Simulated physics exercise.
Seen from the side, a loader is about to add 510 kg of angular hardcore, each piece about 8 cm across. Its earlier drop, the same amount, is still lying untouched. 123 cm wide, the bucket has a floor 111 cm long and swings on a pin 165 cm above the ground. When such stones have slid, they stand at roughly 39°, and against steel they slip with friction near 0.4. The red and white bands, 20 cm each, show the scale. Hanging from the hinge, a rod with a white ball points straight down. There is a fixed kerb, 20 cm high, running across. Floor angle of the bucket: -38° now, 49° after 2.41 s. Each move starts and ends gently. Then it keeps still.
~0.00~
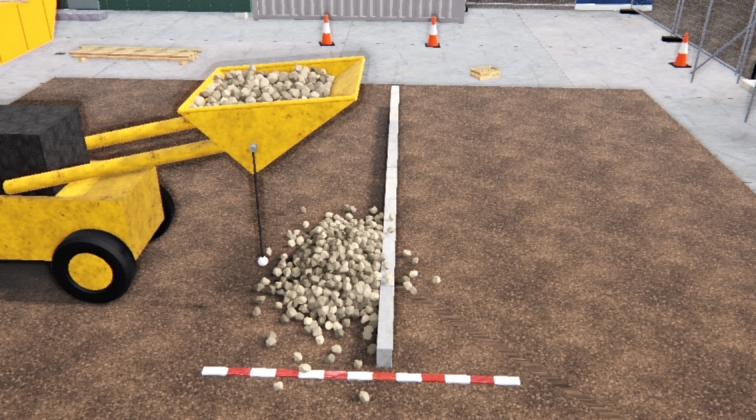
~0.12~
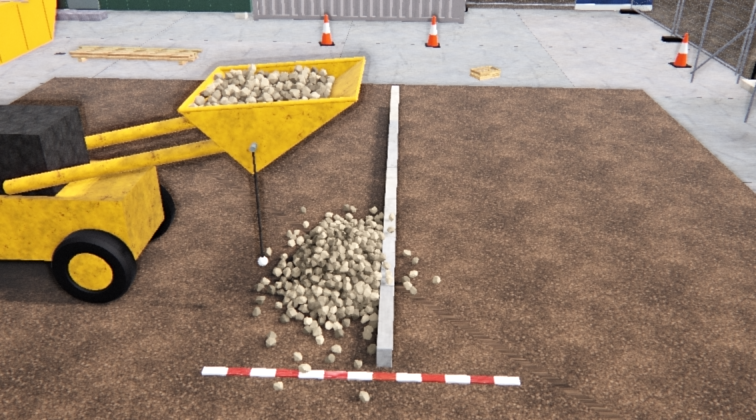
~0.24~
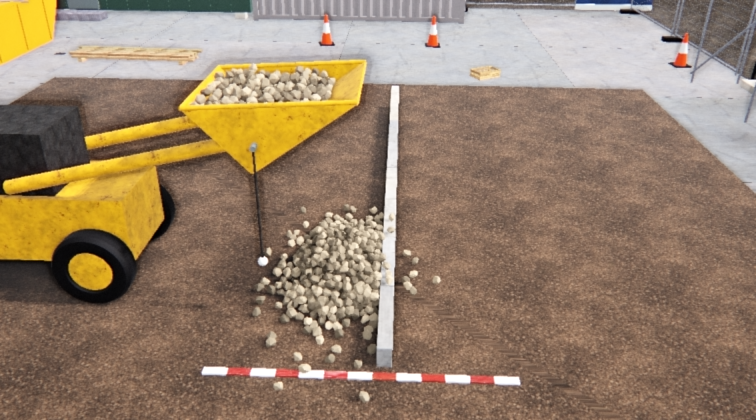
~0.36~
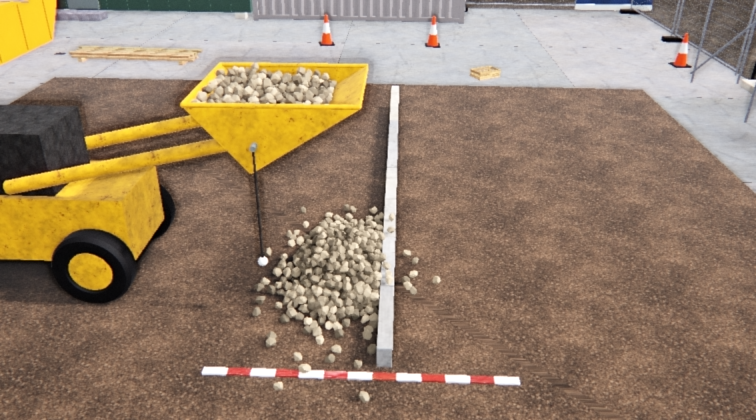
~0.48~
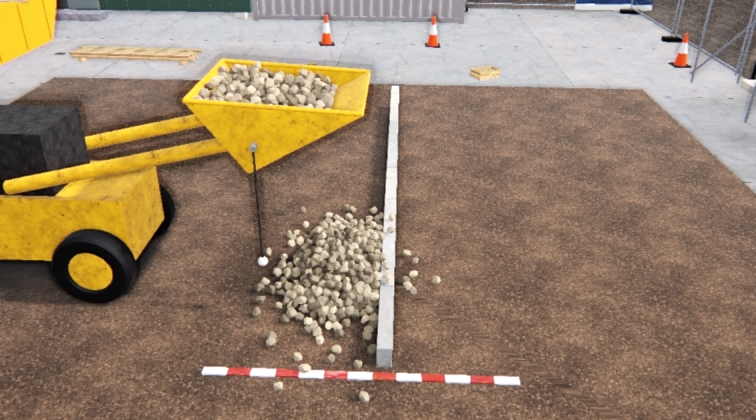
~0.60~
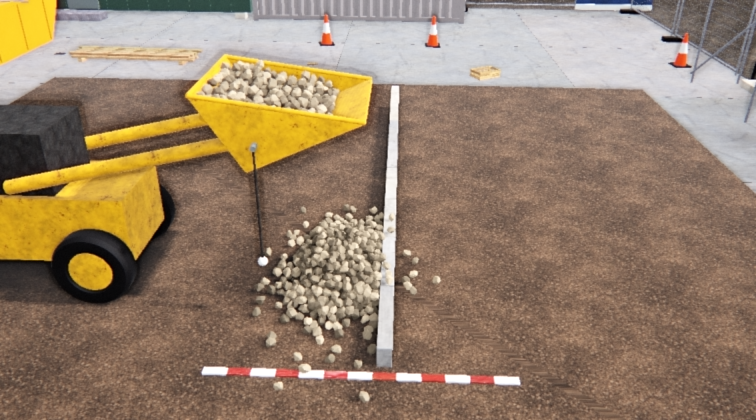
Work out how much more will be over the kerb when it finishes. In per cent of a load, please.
Around 32 out of 100.
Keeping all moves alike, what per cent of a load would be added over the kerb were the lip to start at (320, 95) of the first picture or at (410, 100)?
Roughly 5 and 95 percent, in that order.
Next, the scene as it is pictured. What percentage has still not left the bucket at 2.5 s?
About 5 per cent is held.
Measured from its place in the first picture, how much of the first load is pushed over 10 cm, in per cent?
Close to 5 per cent.
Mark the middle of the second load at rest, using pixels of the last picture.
They end up centred around (371, 255).
After 1.8 s the floor is at 36°; in per cent of one load, 95 in the bucket, 104 on this side of the kerb, 1 over the kerb; the foremost stones are at (411, 267).
After 2.5 s the floor is at 49°; in per cent of one load, 6 in the bucket, 180 on this side of the kerb, 14 over the kerb; the foremost stones are at (450, 286).
After 2.9 s the floor is at 49°; in per cent of one load, 0 in the bucket, 172 on this side of the kerb, 28 over the kerb; the foremost stones are at (495, 294).
After 5.7 s the floor is at 49°; in per cent of one load, 0 in the bucket, 166 on this side of the kerb, 34 over the kerb; the foremost stones are at (513, 303). Net gain over the kerb, 32.
